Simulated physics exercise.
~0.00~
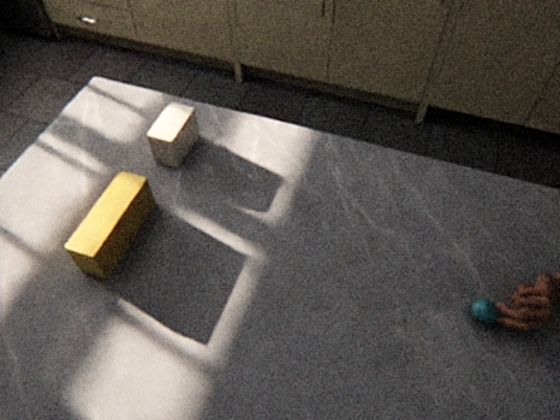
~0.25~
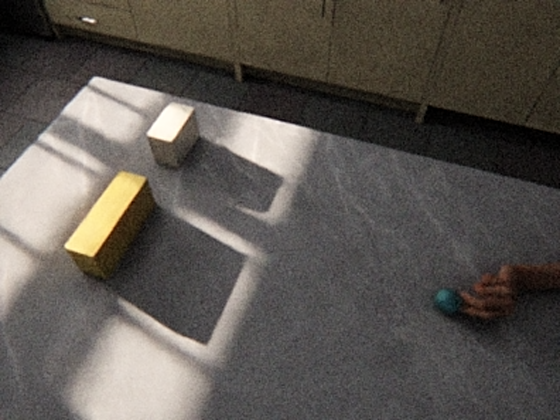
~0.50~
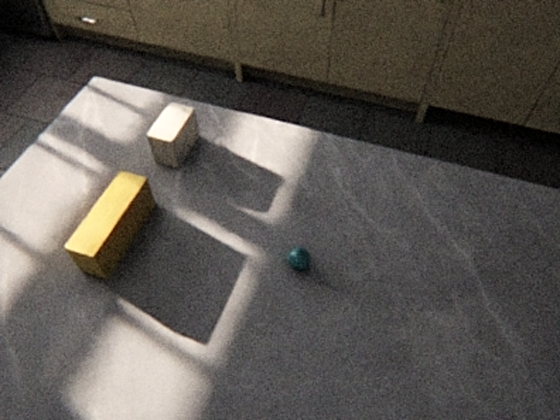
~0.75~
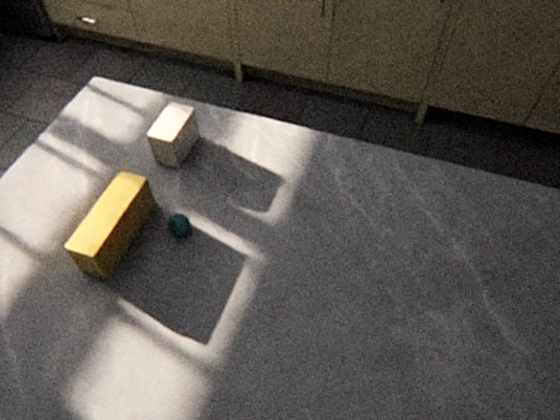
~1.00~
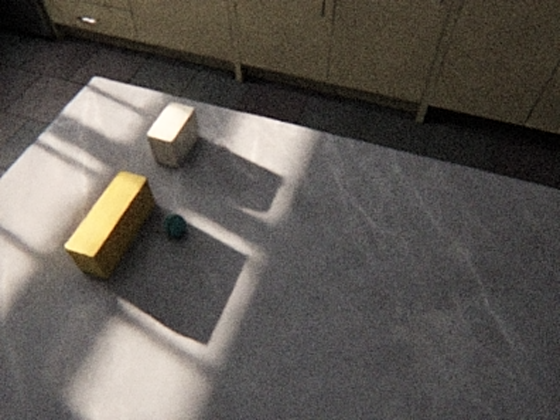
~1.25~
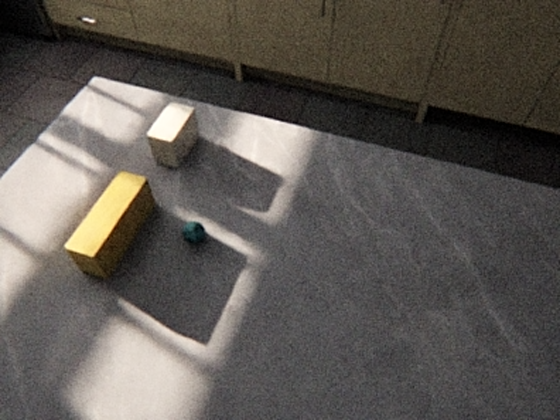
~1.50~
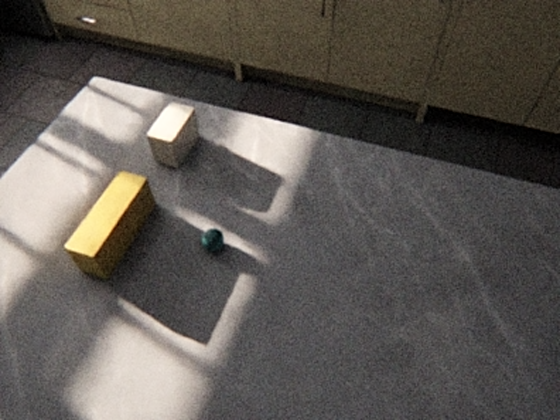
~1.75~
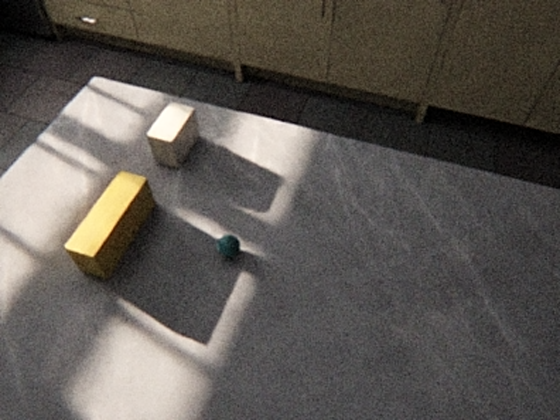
The clip opens on a grey marbled surface lit by patches of light, with a yellow block and a smaller white block standing at the left and a hand holding a turquoise ball at the right. The hand moves the ball a little to the left, then lets go and draws back out of view. The ball rolls on leftward across the surface toward the gap between the blocks. It reaches the side of the yellow block and gets no farther. It then comes back slowly to the right, having bounced off, while both blocks stay in place.
